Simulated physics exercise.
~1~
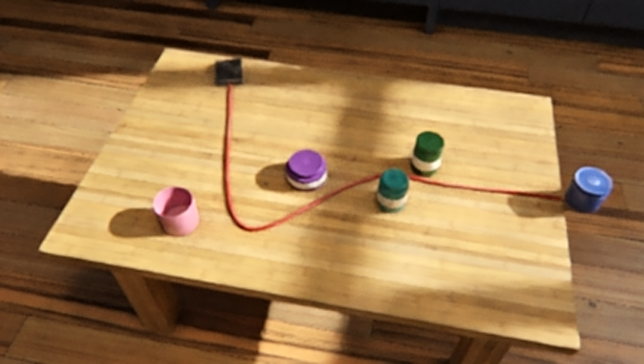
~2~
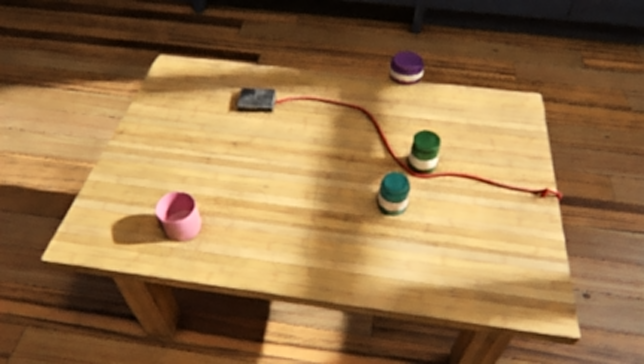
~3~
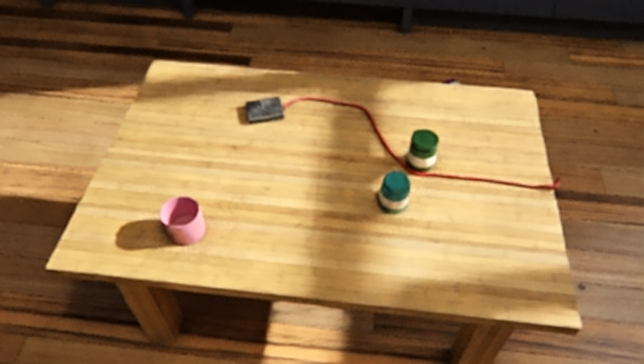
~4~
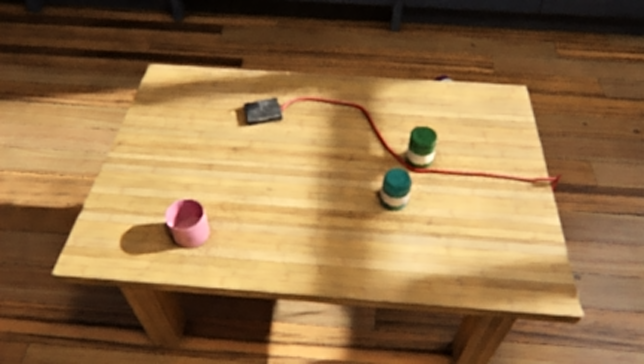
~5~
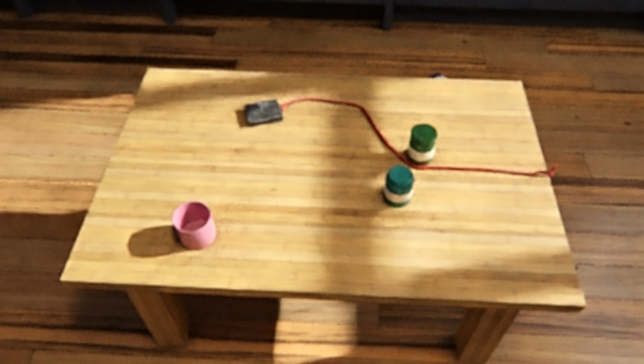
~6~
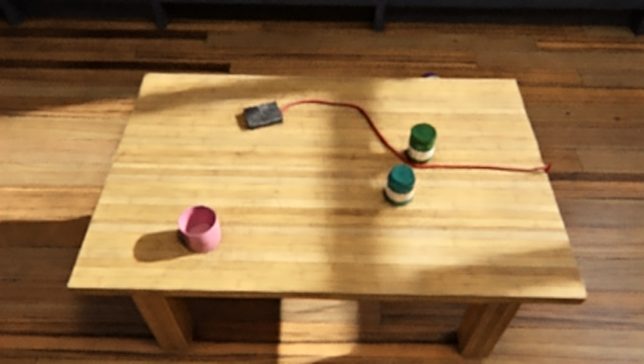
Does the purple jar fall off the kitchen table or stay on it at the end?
The purple jar falls off. It goes over the far edge of the table after the red cable sweeps across.
